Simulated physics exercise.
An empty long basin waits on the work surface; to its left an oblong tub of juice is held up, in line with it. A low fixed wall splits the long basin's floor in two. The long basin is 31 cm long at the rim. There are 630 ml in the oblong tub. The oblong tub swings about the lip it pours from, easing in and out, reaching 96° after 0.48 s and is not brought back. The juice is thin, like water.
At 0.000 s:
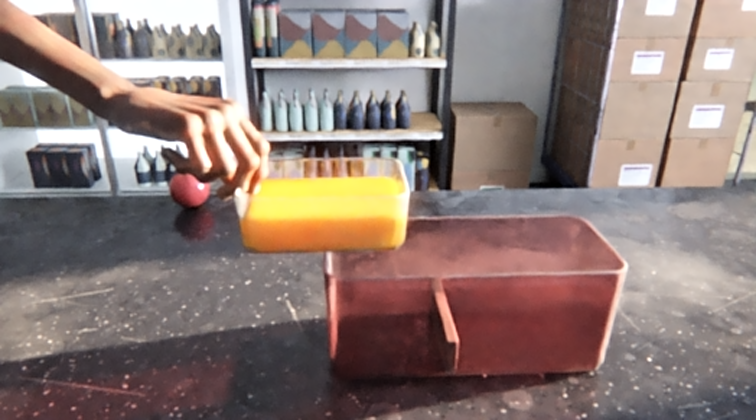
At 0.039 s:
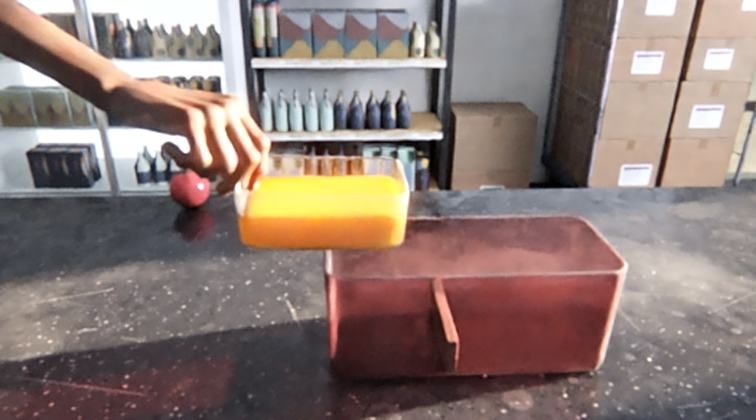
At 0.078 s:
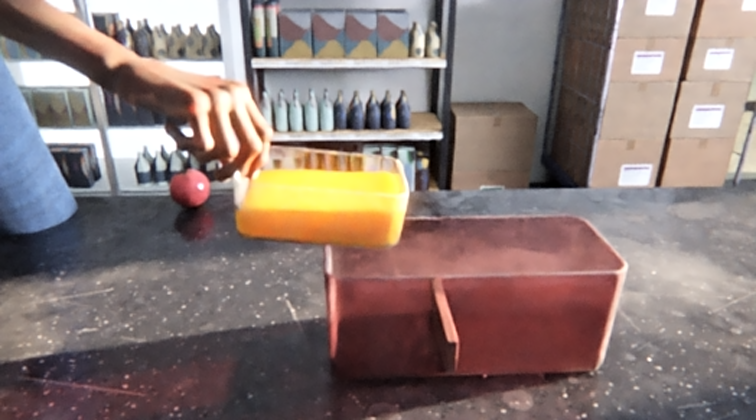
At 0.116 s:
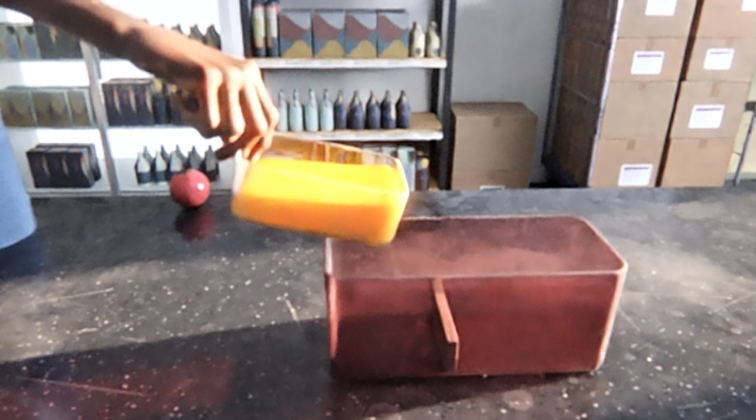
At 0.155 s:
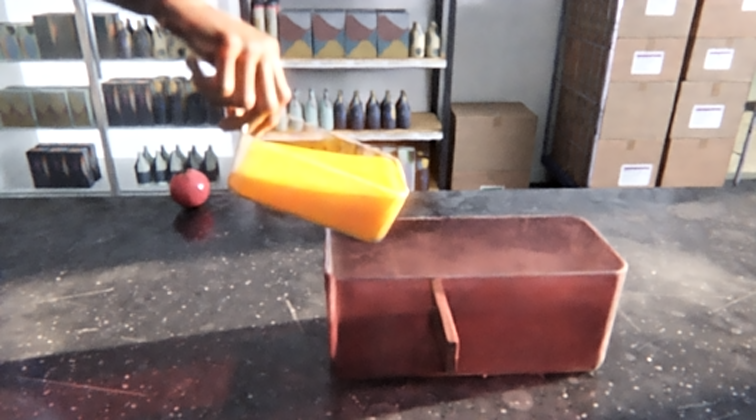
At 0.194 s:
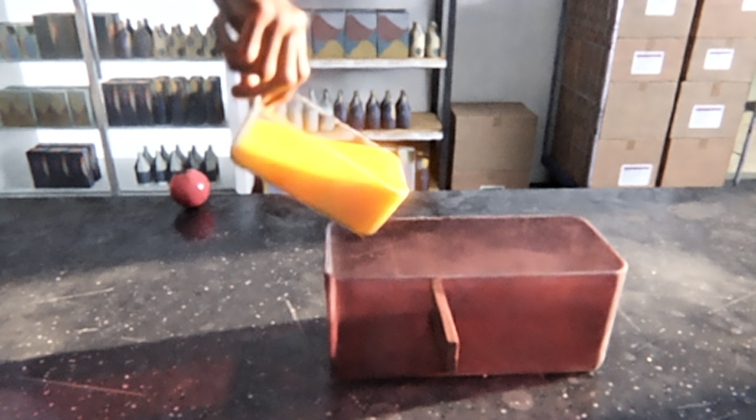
The footage shows a hand holding a clear oblong tub of orange-yellow juice above a dark speckled counter, left of a long reddish basin, then raising its left end so the tub tilts increasingly down to the right.
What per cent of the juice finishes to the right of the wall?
About 71 per cent.
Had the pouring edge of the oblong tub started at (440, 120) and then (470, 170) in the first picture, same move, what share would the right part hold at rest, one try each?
First 75, then 70 per cent.
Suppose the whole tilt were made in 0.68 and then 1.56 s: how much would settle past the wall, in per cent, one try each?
First 70, then 85 per cent.
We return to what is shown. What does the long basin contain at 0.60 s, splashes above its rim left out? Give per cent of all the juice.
Near 84 in a hundred.
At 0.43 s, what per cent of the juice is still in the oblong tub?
About 30 per cent.
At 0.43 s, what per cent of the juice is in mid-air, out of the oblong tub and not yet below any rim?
Near 58 in a hundred.
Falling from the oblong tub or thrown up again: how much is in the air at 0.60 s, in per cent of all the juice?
Some 7 per cent.
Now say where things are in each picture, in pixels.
In the first frame, it leans 0°; its right rim is at (403, 178); the juice meets the walls at (248, 196) and (399, 193); the long basin's rim runs from (326, 248) to (605, 242); the wall's top is at (443, 309).
In the second frame, it leans 2°; its right rim is at (403, 178); the juice meets the walls at (247, 194) and (399, 192).
In the third frame, it leans 6°; its right rim is at (403, 178); the juice meets the walls at (245, 187) and (399, 187).
In the fourth frame, it leans 13°; its right rim is at (402, 178); the juice meets the walls at (242, 175) and (398, 180).
In the fifth frame, it leans 23°; its right rim is at (402, 178); the juice meets the walls at (240, 155) and (399, 173).
In the sixth frame, it leans 34°; its right rim is at (401, 178); the juice meets the walls at (241, 130) and (393, 164); 1 per cent is over the edge.
By 0.43 s the tilt is 93° and 30 per cent is still to pour, 1 is left of the wall and 11 right of it.
By 0.60 s the tilt is 96° and 6 per cent is still to pour, 2 is left of the wall and 83 right of it.
By 0.78 s the tilt is 96° and 2 per cent is still to pour, 9 is left of the wall and 58 right of it.
By 0.98 s the tilt is 96° and 1 per cent is still to pour, 18 is left of the wall and 70 right of it.
At rest 19 per cent lies left of the wall, 71 right of it and 10 outside.
